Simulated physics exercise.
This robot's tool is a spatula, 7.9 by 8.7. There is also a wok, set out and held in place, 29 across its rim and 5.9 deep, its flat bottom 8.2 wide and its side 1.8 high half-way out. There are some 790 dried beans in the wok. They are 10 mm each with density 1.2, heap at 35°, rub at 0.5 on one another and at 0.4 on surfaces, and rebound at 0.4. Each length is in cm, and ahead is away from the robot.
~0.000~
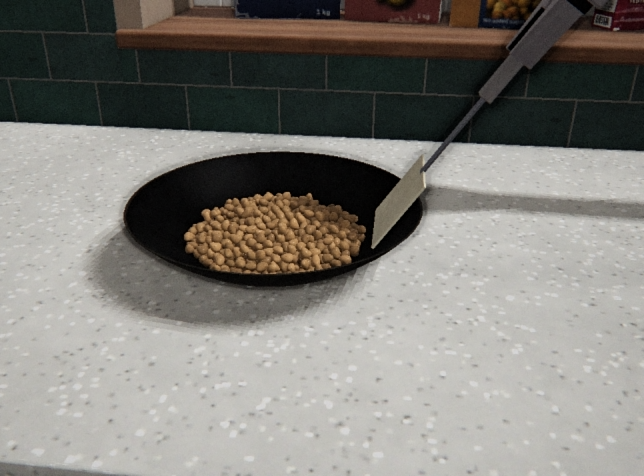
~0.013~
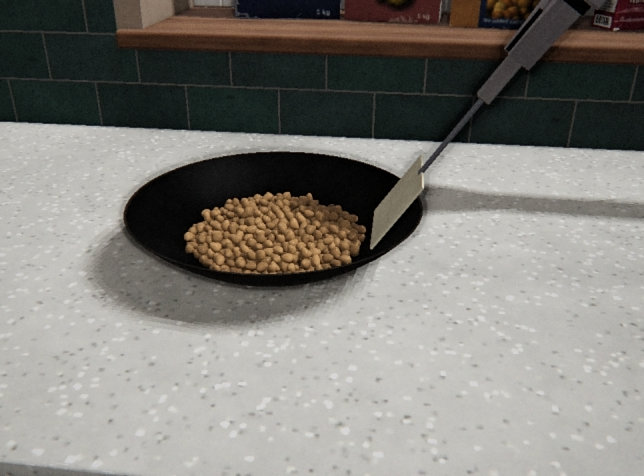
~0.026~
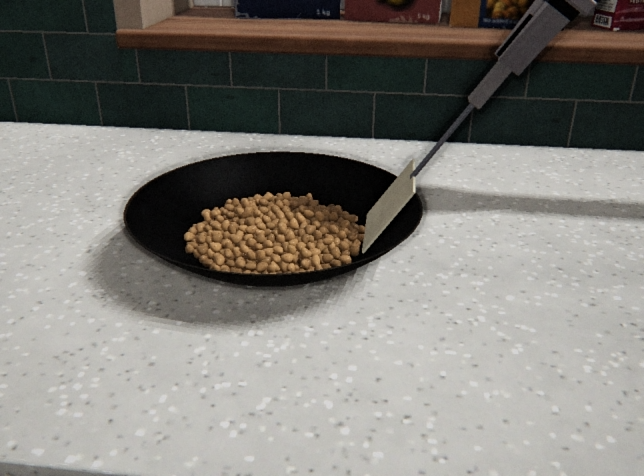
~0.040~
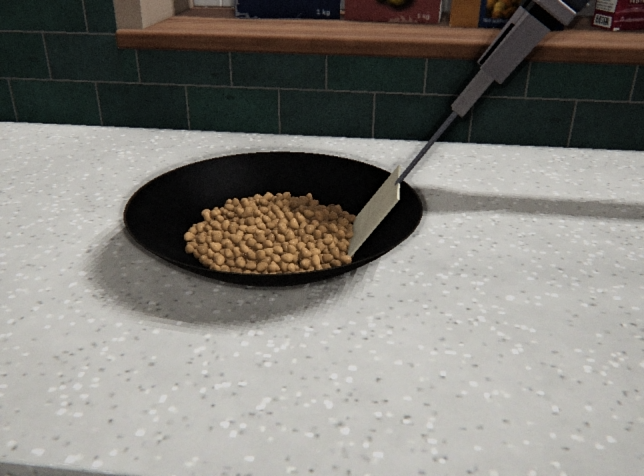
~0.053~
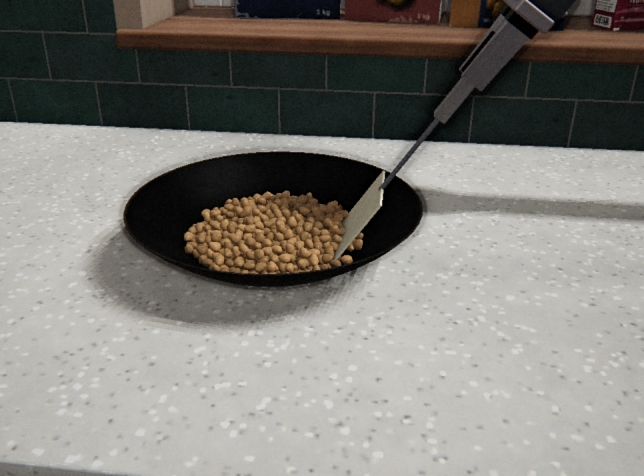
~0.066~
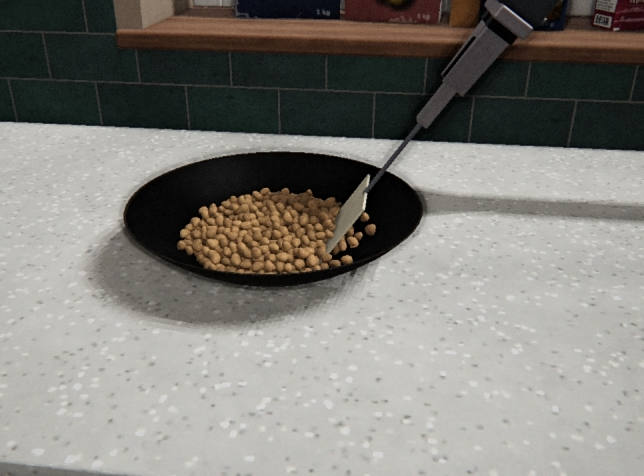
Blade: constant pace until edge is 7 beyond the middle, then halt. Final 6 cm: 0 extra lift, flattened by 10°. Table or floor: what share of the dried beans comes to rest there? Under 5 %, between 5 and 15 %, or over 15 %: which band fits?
The band that fits is over 15 %.
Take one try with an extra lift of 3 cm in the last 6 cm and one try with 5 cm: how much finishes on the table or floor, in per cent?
Roughly 35 % and then 25 %.
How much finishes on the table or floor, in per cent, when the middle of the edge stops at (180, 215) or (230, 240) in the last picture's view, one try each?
First try roughly 50 percent, second roughly 10 percent.
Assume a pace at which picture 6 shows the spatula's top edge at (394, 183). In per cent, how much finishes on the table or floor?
Expect about 10 per cent there.
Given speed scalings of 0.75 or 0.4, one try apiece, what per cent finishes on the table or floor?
Try one about 15 %, try two about 10 %.
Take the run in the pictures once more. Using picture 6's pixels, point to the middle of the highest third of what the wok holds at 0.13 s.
It is centred at about (225, 208).
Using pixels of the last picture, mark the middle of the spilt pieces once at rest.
Centre of the spill: Approx. (83, 234).
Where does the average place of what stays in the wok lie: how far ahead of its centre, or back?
It rests close to 5.5 centimetres ahead of centre.
After 0.10 s, sloping 56°, highest piece 8 above the table; 790 in the wok.
After 0.13 s, sloping 53°, highest piece 9 above the table; 789 in the wok, 1 on the blade or in flight.
After 0.35 s, sloping 46°, highest piece 19 above the table; 580 in the wok, 162 on the table or floor, 48 on the blade or in flight.
After 1.40 s, sloping 46°, highest piece 7 above the table; 578 in the wok, 212 on the table or floor.
At rest, 578 in the wok, 212 on the table or floor. That is 27 % on the table or floor.
